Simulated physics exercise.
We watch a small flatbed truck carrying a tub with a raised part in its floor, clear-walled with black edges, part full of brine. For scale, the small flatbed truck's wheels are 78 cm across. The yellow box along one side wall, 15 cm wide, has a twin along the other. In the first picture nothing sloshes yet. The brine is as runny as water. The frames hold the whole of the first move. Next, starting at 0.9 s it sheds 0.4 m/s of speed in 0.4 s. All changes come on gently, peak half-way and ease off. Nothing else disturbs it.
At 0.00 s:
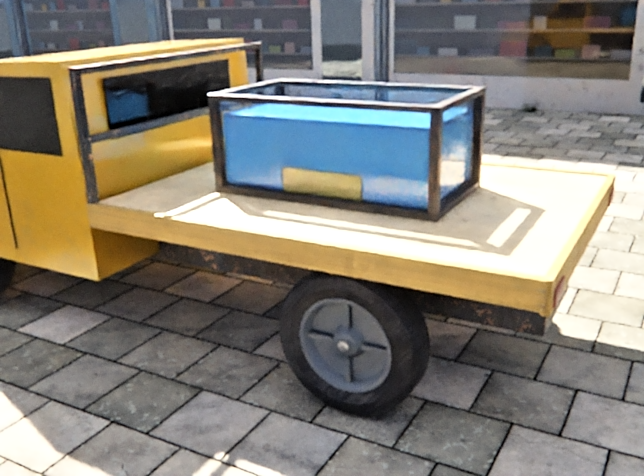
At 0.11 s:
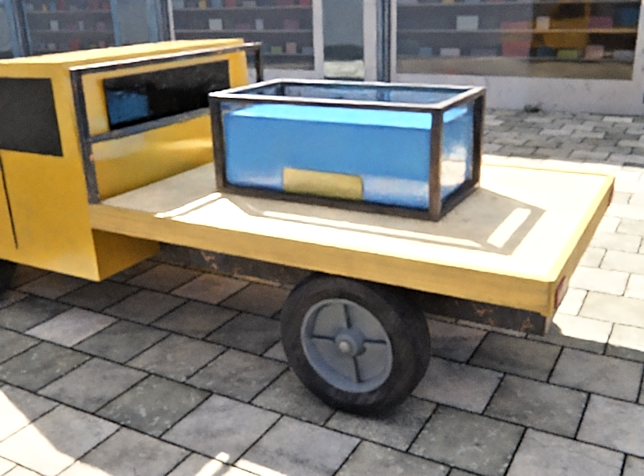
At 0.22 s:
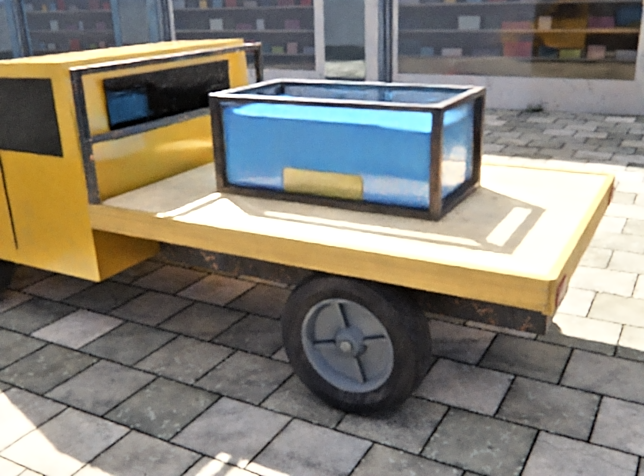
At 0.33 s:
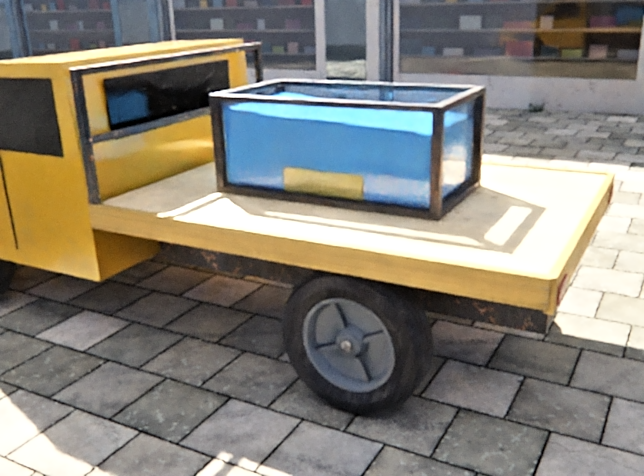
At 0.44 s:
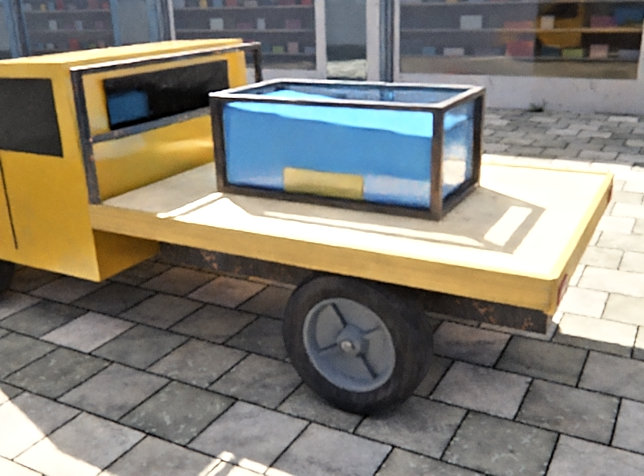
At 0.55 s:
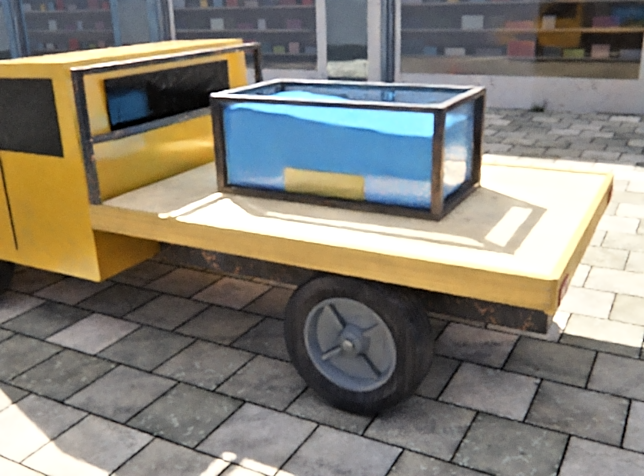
A small yellow flatbed truck rolls along a paved street, carrying a clear-walled, black-edged tub part full of blue liquid. The liquid lies level at first, then climbs gently toward the left end and drops at the right, its slope easing back slightly at the last.
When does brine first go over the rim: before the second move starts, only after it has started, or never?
Answer: Never.
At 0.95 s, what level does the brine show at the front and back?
Front 44 cm, back 42 cm.
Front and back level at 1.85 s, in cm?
About 44 cm in front and 40 cm behind.
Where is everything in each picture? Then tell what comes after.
In the first picture, the surface is at (239, 111) by the front wall; at (424, 124) by the back wall; it lies level with the rim line; the front is on the left, levels are read along the near wall; a wheel hub at (340, 350).
In the second picture, the surface is at (240, 112) by the front wall; at (425, 124) by the back wall; it lies level with the rim line.
In the third picture, the surface is at (240, 111) by the front wall; at (425, 124) by the back wall; it lies level with the rim line.
In the fourth picture, the surface is at (240, 106) by the front wall; at (426, 129) by the back wall; it climbs 3° towards the front.
In the fifth picture, the surface is at (240, 104) by the front wall; at (426, 133) by the back wall; it climbs 5° towards the front.
In the sixth picture, the surface is at (240, 104) by the front wall; at (427, 132) by the back wall; it climbs 4° towards the front; a wheel hub at (345, 349).
After 0.95 s the surface is 43 cm up at the front and 43 cm at the back; nothing has left.
After 1.35 s the surface is 48 cm up at the front and 39 cm at the back; nothing has left.
After 1.85 s the surface is 44 cm up at the front and 41 cm at the back; nothing has left.
After 4.28 s nothing has left.
